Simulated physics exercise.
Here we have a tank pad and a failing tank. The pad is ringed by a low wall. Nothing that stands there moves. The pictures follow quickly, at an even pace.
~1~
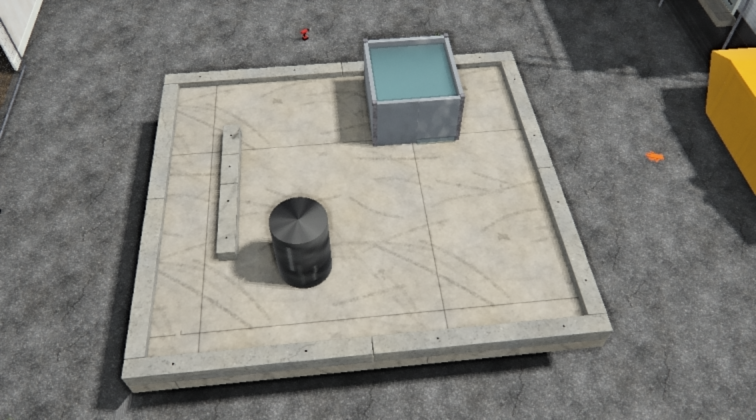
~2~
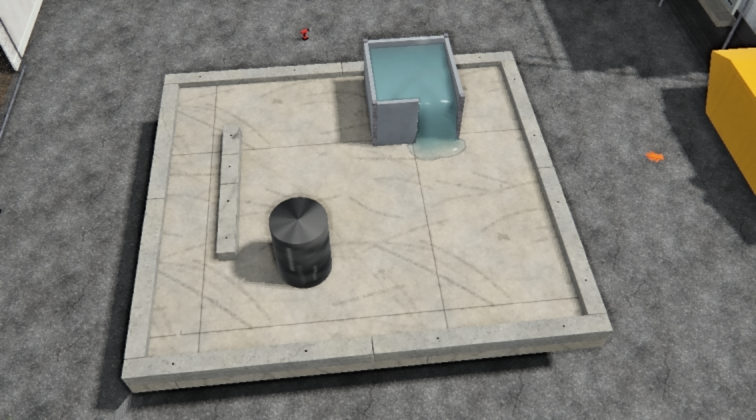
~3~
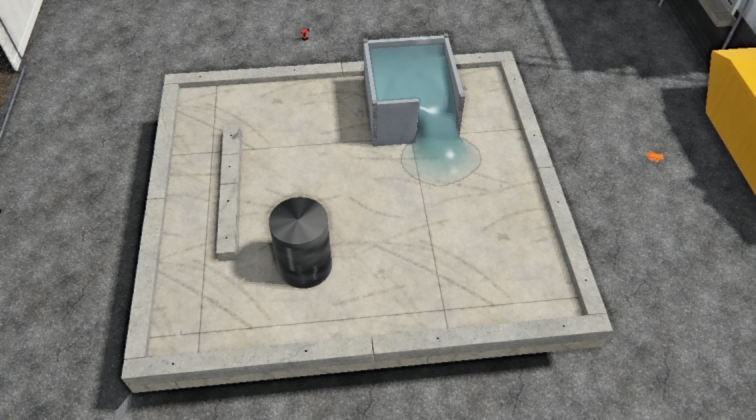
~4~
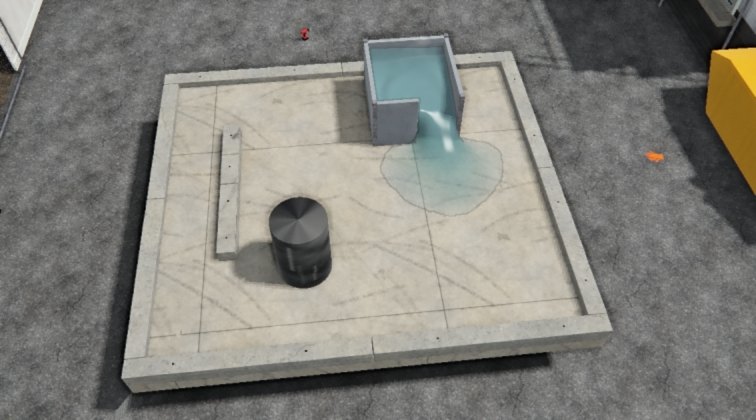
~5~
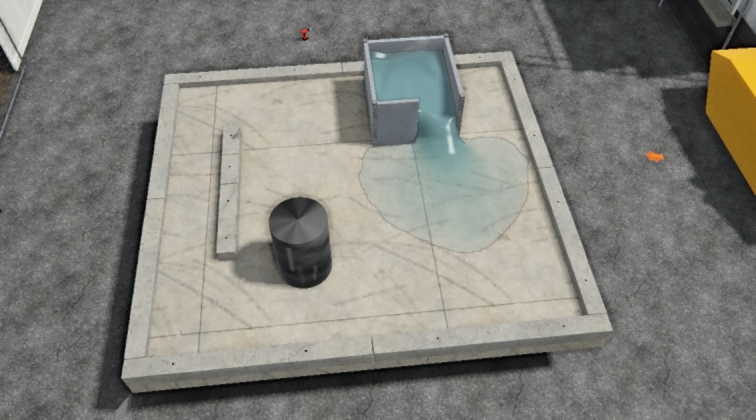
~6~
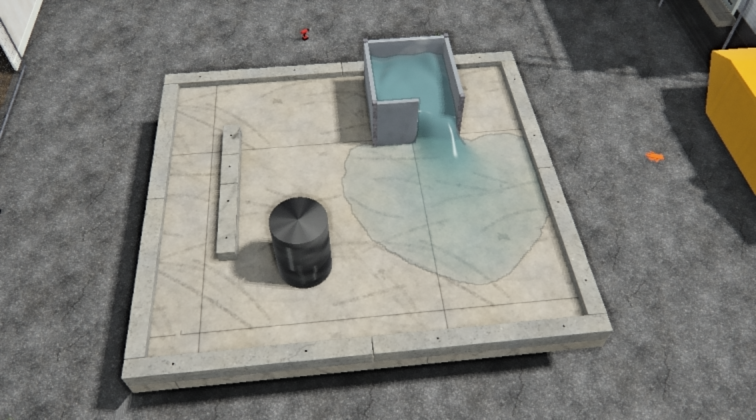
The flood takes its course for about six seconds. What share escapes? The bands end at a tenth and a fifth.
It loses a tenth to a fifth.
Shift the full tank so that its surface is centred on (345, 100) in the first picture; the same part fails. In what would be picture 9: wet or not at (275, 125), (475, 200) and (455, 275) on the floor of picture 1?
In turn: Clear, wet, flooded.
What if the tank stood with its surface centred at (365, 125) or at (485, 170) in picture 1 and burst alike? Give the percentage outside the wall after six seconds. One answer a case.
In turn 20 and 46 per cent.
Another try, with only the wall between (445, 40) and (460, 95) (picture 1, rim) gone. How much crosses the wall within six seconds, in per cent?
I make it 54 per cent.
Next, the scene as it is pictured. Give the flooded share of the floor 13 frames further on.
Near 45 in a hundred.
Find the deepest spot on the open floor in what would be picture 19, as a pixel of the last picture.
At about (566, 320).
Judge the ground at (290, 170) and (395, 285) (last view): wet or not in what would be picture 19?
As listed: Clear, wet.
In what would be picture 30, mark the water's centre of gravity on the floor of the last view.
At about (407, 212).
A moment on, water covers 30 % of the floor; the low wall has let 0 % over.
Next, water covers 35 % of the floor; the low wall has let 0 % over.
Then, water covers 40 % of the floor; the low wall has let 11 % over.
Later, water covers 50 % of the floor; the low wall has let 17 % over.
In the end, water covers 60 % of the floor; the low wall has let 18 % over.
